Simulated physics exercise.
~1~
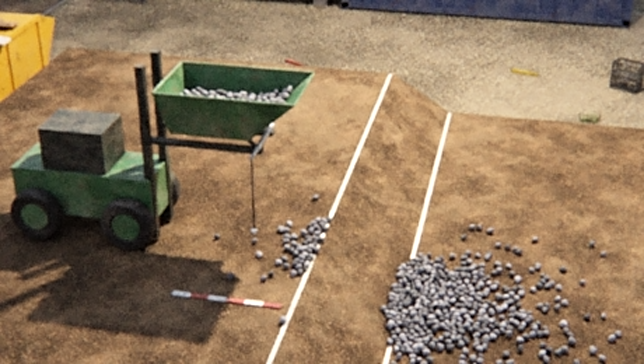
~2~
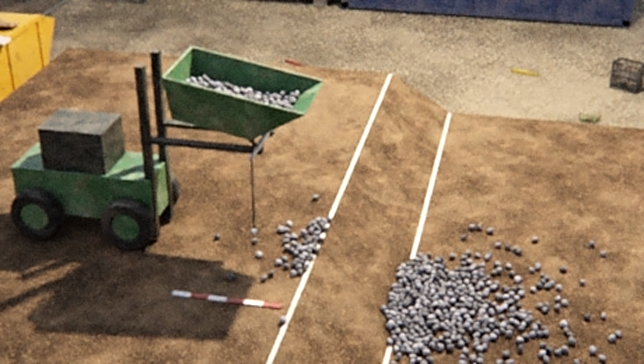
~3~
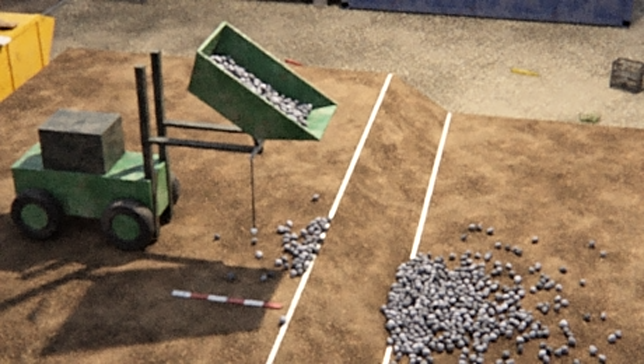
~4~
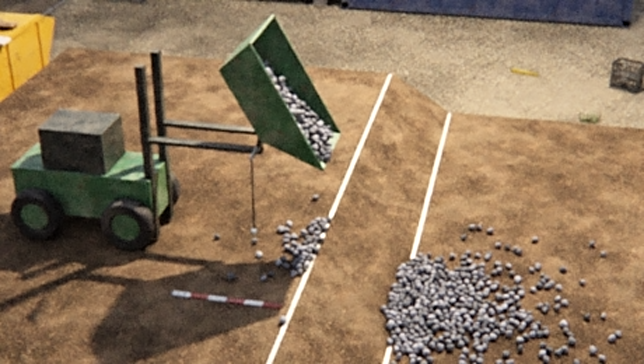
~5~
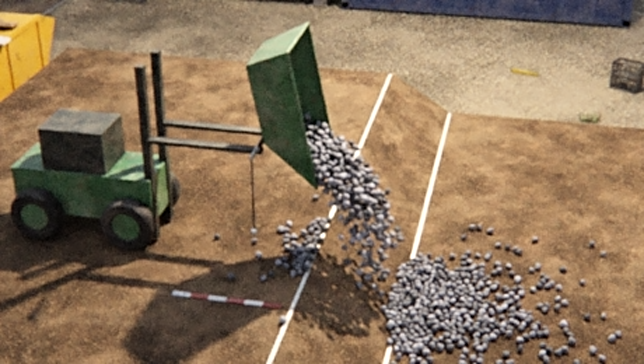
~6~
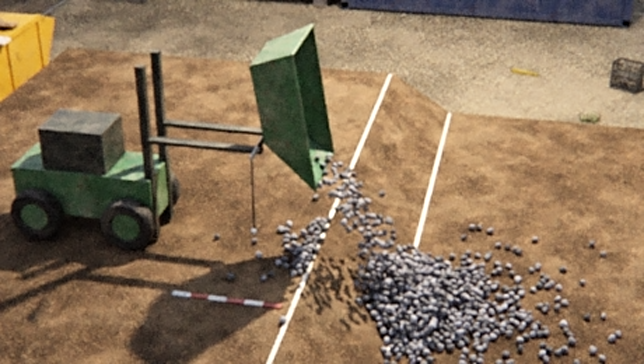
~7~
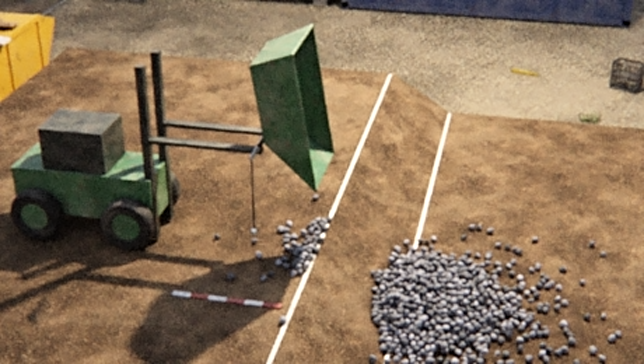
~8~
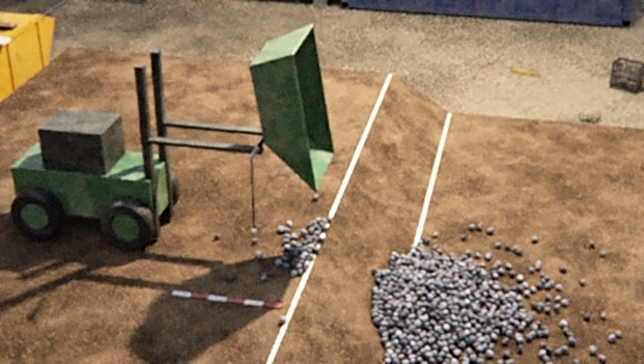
A green forklift stood still on brown ground while its raised skip tipped steeply to the right, spilling its grey stones down the bank between two white lines, until it hung empty and most had joined the now larger pile at the bottom.
